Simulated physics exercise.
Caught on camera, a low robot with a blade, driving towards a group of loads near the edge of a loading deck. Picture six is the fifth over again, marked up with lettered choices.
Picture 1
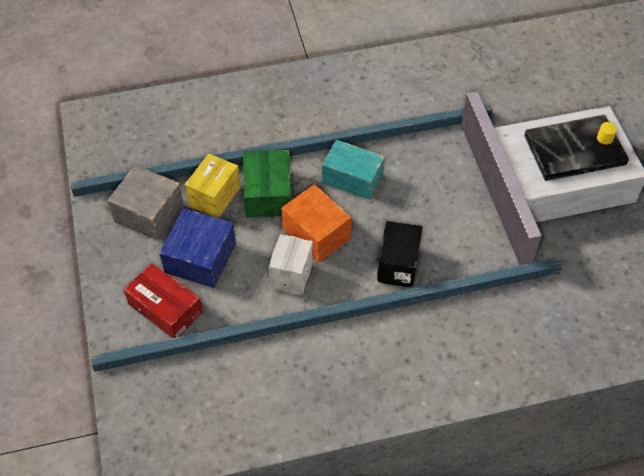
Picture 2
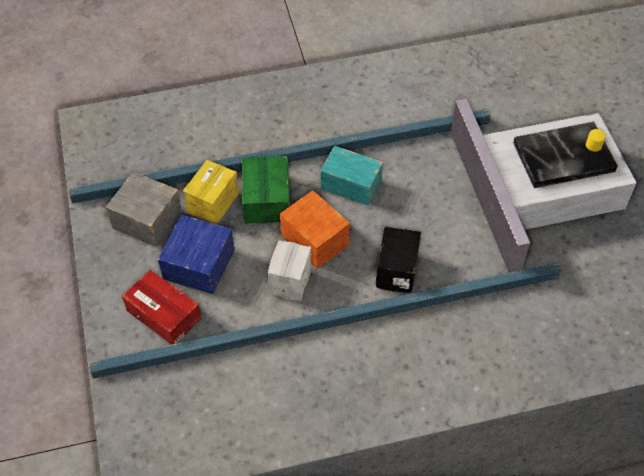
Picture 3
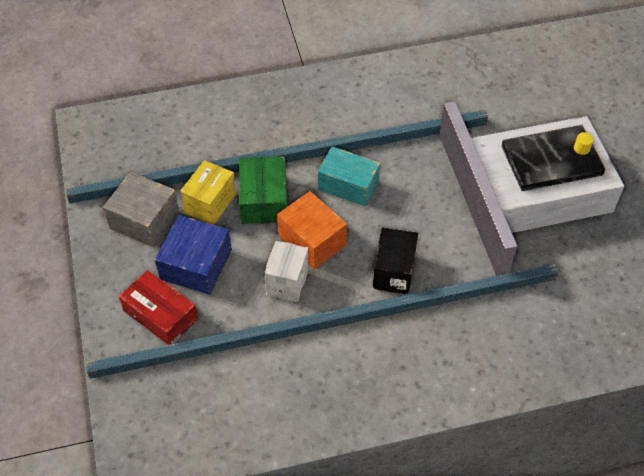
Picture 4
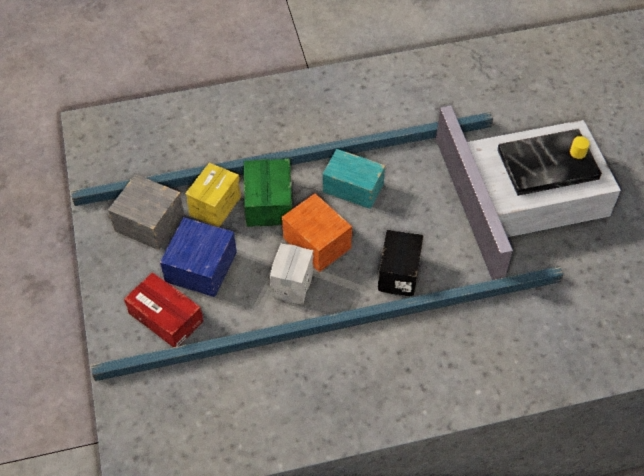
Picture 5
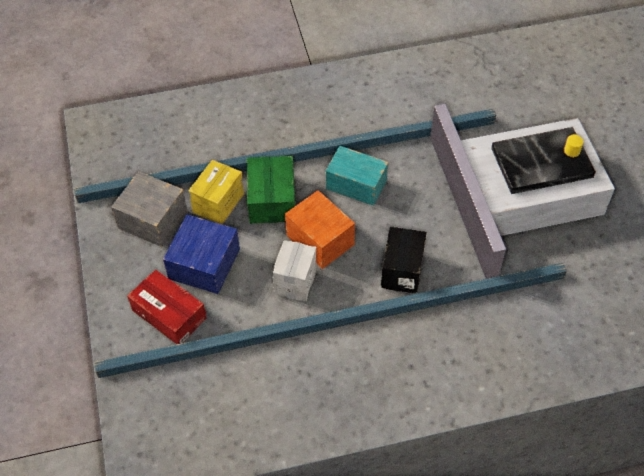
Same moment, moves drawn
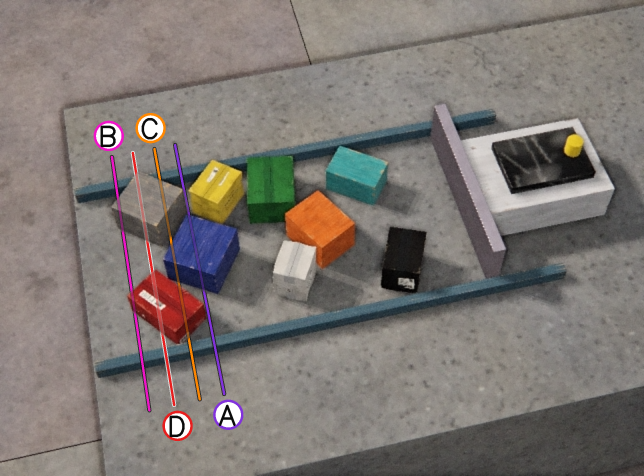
A white robot with a wide blade moves slowly left towards a group of colourful crates.
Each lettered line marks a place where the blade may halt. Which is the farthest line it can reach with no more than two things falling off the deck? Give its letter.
The farthest such stop is A.
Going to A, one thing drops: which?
It is the grey crate.
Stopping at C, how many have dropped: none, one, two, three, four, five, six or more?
Three.
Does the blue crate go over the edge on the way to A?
By then, no.
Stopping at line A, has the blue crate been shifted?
By then, yes.
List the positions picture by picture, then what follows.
Grey crate (147, 202); blue crate (199, 247); orange crate (316, 224), in the first picture.
Robot (559, 154); yellow parcel (211, 192), in the second picture.
Robot (547, 158); red parcel (159, 308), in the third picture.
Robot (542, 162); green parcel (269, 193), in the fourth picture.
Robot (536, 160); grey crate (150, 209); blue crate (203, 254); orange crate (320, 229), in the fifth picture.
On the copy, A at (198, 259); B at (129, 273); C at (175, 263); D at (152, 268).
On A. First, robot (443, 179); black parcel (365, 270); turquoise crate (322, 180).
Then, robot (346, 198); grey crate (107, 220); yellow parcel (159, 202).
Finally, robot (270, 213); grey crate over the edge; red parcel (95, 323); one fallen.
By contrast, B drops six; C drops three; D drops four.
